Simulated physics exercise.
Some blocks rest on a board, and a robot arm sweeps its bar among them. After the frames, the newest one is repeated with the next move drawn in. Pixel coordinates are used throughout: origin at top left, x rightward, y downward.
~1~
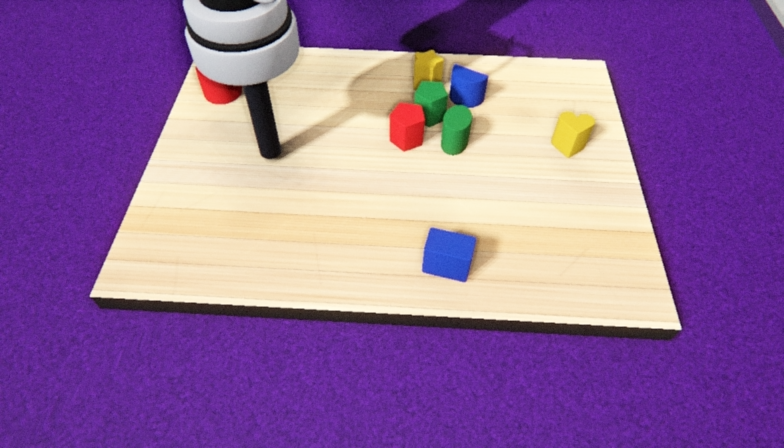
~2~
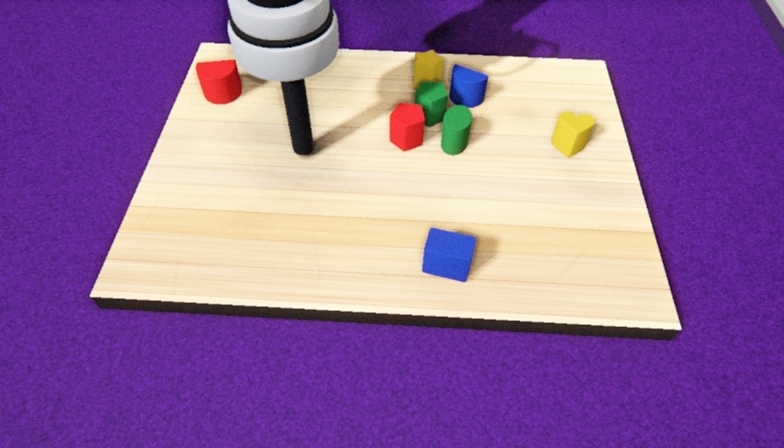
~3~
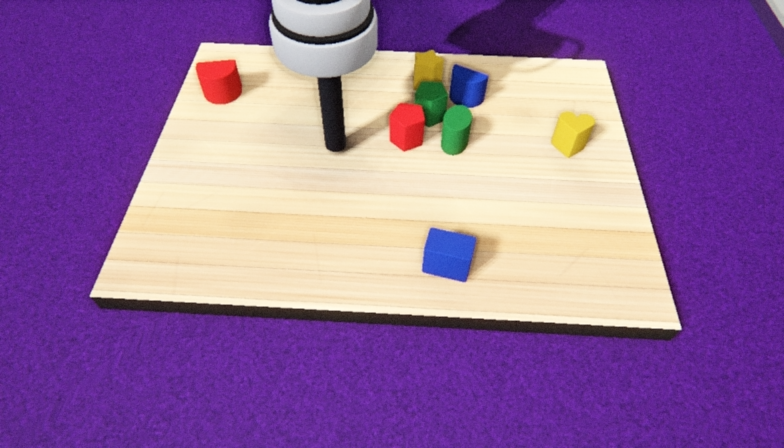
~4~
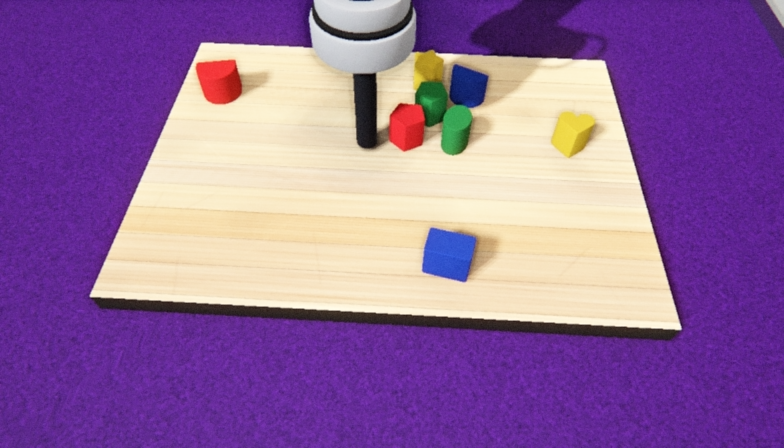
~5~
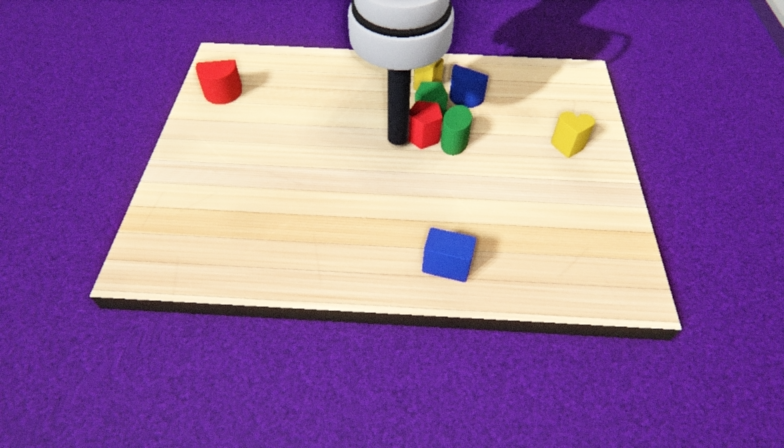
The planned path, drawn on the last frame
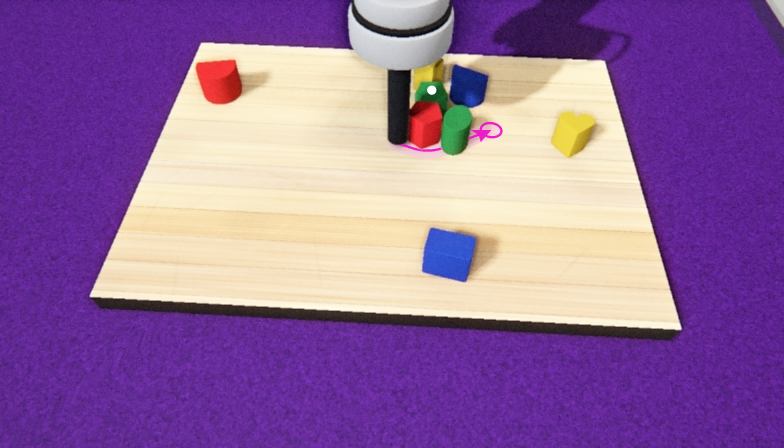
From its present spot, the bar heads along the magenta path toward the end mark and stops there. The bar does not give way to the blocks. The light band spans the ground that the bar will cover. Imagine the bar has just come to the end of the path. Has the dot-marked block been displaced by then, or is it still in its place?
Displaced, by a centimetre or more.
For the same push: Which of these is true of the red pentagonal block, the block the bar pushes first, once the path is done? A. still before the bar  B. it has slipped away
I'll go with B - it has slipped away.
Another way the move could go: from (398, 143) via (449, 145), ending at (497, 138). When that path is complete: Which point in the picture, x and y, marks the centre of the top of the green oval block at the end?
Its top middle will sit at (531, 115).
The drawn path runs from (398, 143) via (431, 150) and (462, 141), ending at (491, 130); the dot is on the green pentagonal block.
On the path given first. One third of the way, bar at (432, 145); red pentagonal block at (446, 108), turned 35° anticlockwise; green pentagonal block at (434, 88), turned 15° anticlockwise; green oval block at (475, 116), turned 20° clockwise.
Two thirds of the way, bar at (463, 136); red pentagonal block at (456, 98), turned 70° anticlockwise; green pentagonal block at (433, 85), turned 25° anticlockwise; green oval block at (495, 113), turned 40° clockwise.
At the end, bar at (492, 125); red pentagonal block at (457, 98), turned 70° anticlockwise; green pentagonal block at (433, 85), turned 25° anticlockwise; green oval block at (526, 109), turned 70° clockwise; blue D-shaped block not moved.
